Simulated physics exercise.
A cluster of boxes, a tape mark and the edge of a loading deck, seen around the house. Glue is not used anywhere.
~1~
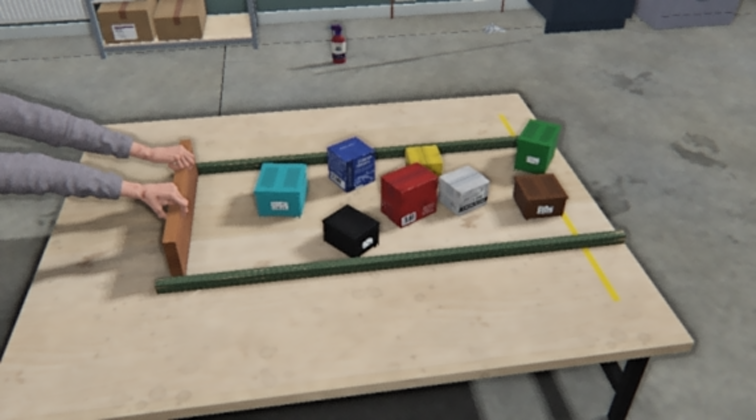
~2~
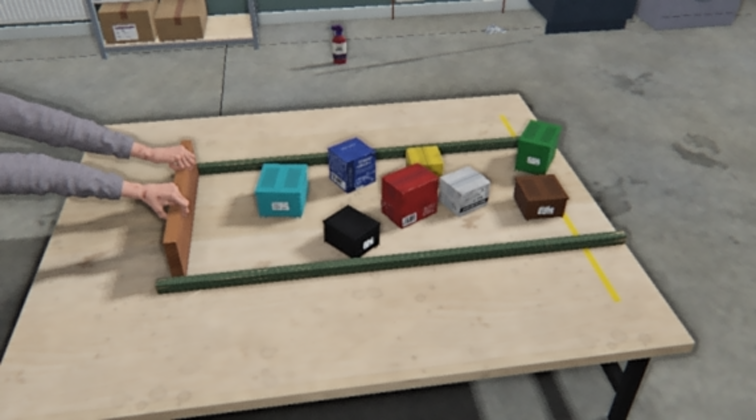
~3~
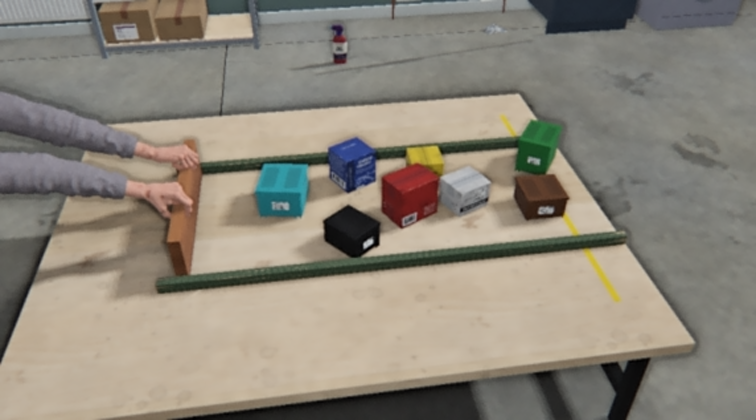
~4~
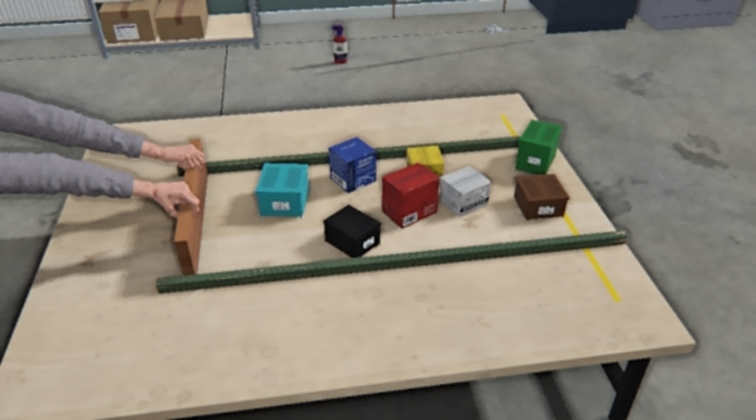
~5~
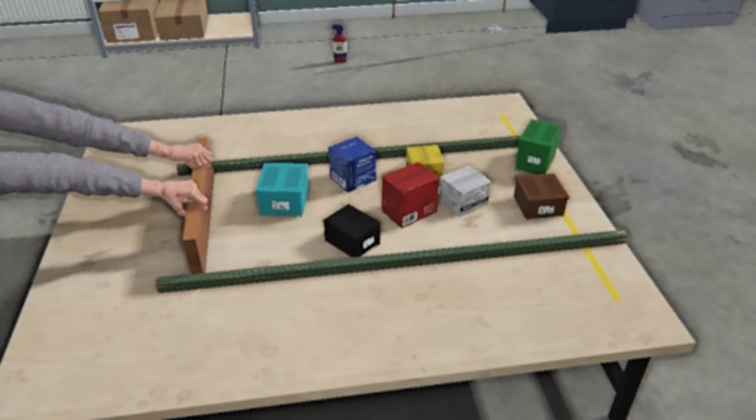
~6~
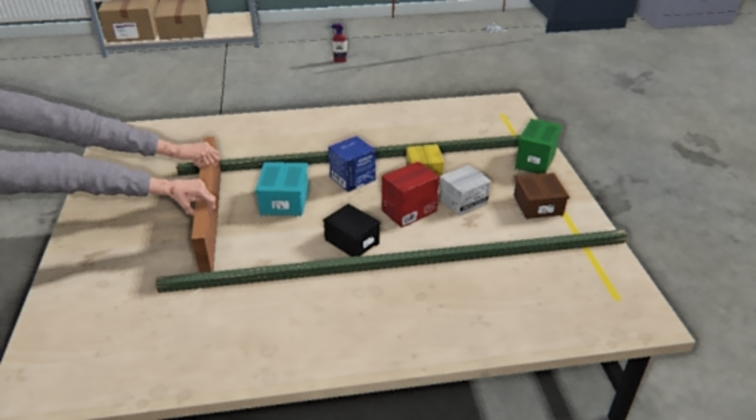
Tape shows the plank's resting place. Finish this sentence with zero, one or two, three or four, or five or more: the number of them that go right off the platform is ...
The number of them that go right off the platform is five or more.
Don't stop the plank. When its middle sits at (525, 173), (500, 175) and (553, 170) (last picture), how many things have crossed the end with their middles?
In order, that gives 3, then 2, then 5.
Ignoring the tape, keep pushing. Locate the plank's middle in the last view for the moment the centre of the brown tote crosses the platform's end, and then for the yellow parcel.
Near (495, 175) in the first case, near (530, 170) in the other.
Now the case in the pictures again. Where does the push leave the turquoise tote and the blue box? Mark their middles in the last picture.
In the last picture, roughly (564, 164) and (545, 139).
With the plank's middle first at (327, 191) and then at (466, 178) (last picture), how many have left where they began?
3 at one spot and 8 at the other.
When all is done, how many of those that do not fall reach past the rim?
That comes to 1 of them.
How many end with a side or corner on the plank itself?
All in all, 3.
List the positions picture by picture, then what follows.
In the first picture, green tote (537, 148); brown tote (539, 197); white parcel (463, 191); plank (183, 205); tape (548, 190).
In the second picture, brown tote (540, 197); turquoise tote (283, 191).
In the third picture, white parcel (464, 191); plank (187, 205).
In the fourth picture, green tote (538, 148); red box (410, 195).
In the fifth picture, brown tote (540, 196); black tote (352, 232).
In the sixth picture, green tote (538, 147); brown tote (540, 196); white parcel (464, 190); plank (208, 202); tape (549, 189).
A little later, none off yet; green tote at rest near (538, 147); brown tote at rest near (540, 196); white parcel at rest near (464, 190).
Next, none off yet; green tote at rest near (538, 147); brown tote at rest near (540, 196); white parcel shifted about its own width near (486, 183).
Later still, none off yet; green tote shifted about its own width near (564, 144); brown tote shifted about its own width near (591, 193); white parcel shifted well along near (551, 170).
When it is over, the number that fall off is five or more; down, red box, yellow parcel, white parcel, brown tote and green tote.
